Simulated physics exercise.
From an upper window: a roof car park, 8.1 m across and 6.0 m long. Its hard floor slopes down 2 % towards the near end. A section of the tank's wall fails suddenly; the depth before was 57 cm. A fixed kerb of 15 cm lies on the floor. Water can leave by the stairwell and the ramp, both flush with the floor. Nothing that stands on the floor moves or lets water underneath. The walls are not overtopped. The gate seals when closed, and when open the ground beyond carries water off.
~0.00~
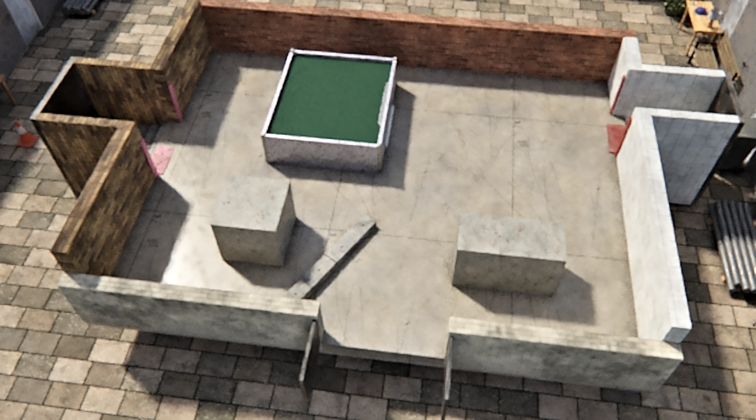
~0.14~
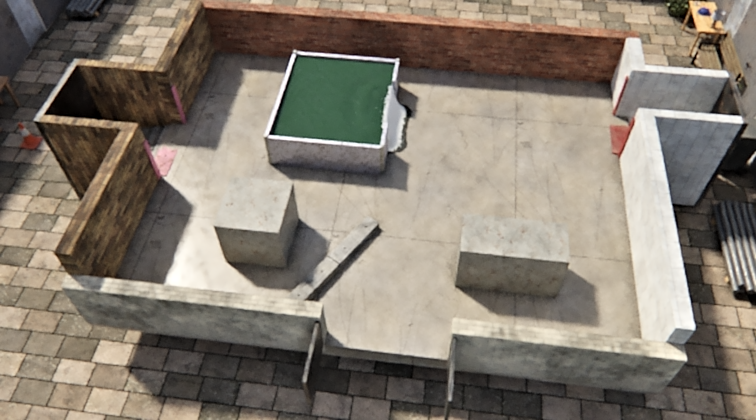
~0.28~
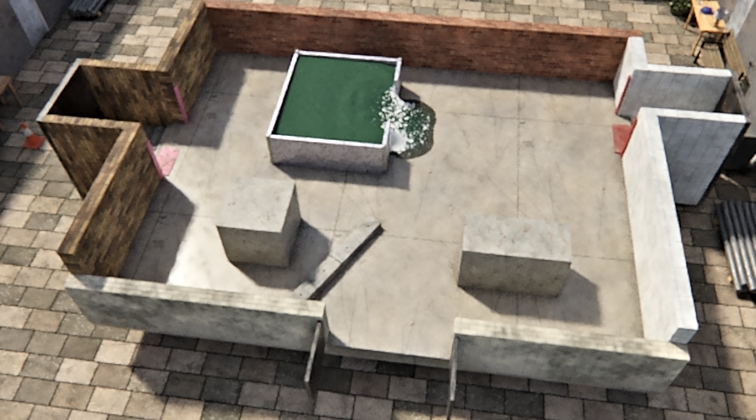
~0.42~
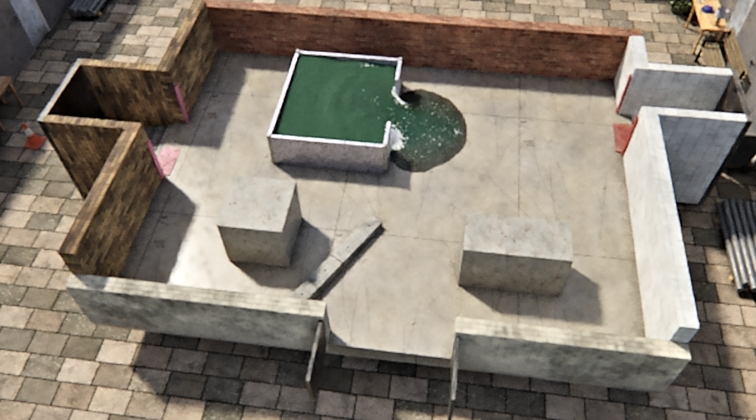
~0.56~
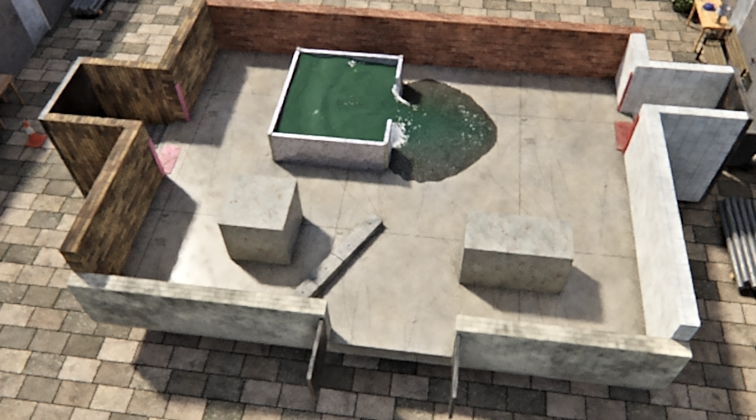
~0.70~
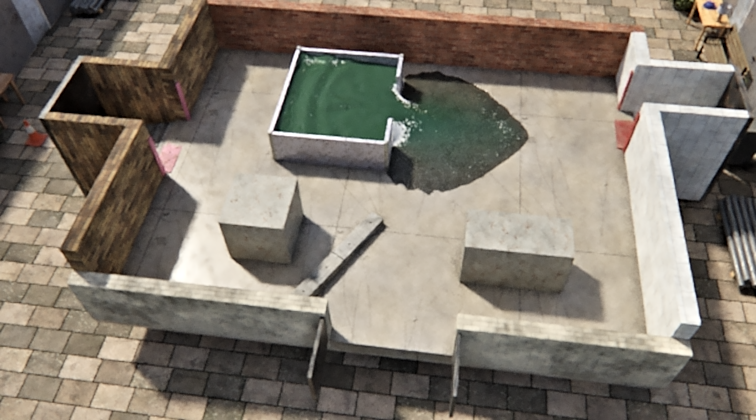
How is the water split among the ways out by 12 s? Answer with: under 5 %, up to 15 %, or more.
Shares: The gate takes between 5 and 15 %; the stair shaft (marked red) takes over 15 %; the ramp down (marked pink) takes under 5 %.
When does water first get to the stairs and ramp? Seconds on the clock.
Arrival: Stairs 1.3 s, ramp not within the 12 s.
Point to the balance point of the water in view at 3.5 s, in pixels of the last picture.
At about (433, 140).
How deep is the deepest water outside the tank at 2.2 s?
Up to some 28 cm.
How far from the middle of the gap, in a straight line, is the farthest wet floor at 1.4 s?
Roughly 4.2 m.
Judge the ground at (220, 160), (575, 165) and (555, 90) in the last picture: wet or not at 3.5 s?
In turn: Still dry, wet, flooded.
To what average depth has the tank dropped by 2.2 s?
About 34 cm.
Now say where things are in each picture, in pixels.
The tank at (333, 98) is whole and still, 57 cm deep, in the first frame.
Water pours out at (388, 119) and has run 0.6 m, to (400, 107); deepest outside 28 cm, 57 cm at the tank's back, in the second frame.
The front is at (427, 108), 0.9 m from the gap at (391, 120); 0.9 m2 of floor is under water; 57 cm left at the back of the tank, in the third frame.
The front is at (460, 145), 1.3 m from the gap at (391, 119); 1.9 m2 of floor is under water; 57 cm left at the back of the tank, in the fourth frame.
Water pours out at (392, 117) and has run 1.9 m, to (490, 143); deepest outside 34 cm, 57 cm at the tank's back, in the fifth frame.
Water pours out at (393, 116) and has run 2.4 m, to (521, 139); deepest outside 36 cm, 53 cm at the tank's back, in the sixth frame.
After 1.4 s water covers 25 % of the floor and is deepest (34 cm) near (397, 129); gone so far, the gate 0 %, the stair shaft (marked red) 0 %, the ramp down (marked pink) 0 %.
After 2.2 s water covers 35 % of the floor and is deepest (28 cm) near (398, 122); gone so far, the gate 0 %, the stair shaft (marked red) 2 %, the ramp down (marked pink) 0 %.
After 3.5 s water covers 40 % of the floor and is deepest (22 cm) near (639, 361); gone so far, the gate 0 %, the stair shaft (marked red) 7 %, the ramp down (marked pink) 0 %.
After 7.0 s water covers 55 % of the floor and is deepest (20 cm) near (626, 360); gone so far, the gate 1 %, the stair shaft (marked red) 16 %, the ramp down (marked pink) 0 %.
After 12.0 s water covers 70 % of the floor and is deepest (14 cm) near (626, 360); gone so far, the gate 9 %, the stair shaft (marked red) 21 %, the ramp down (marked pink) 0 %.
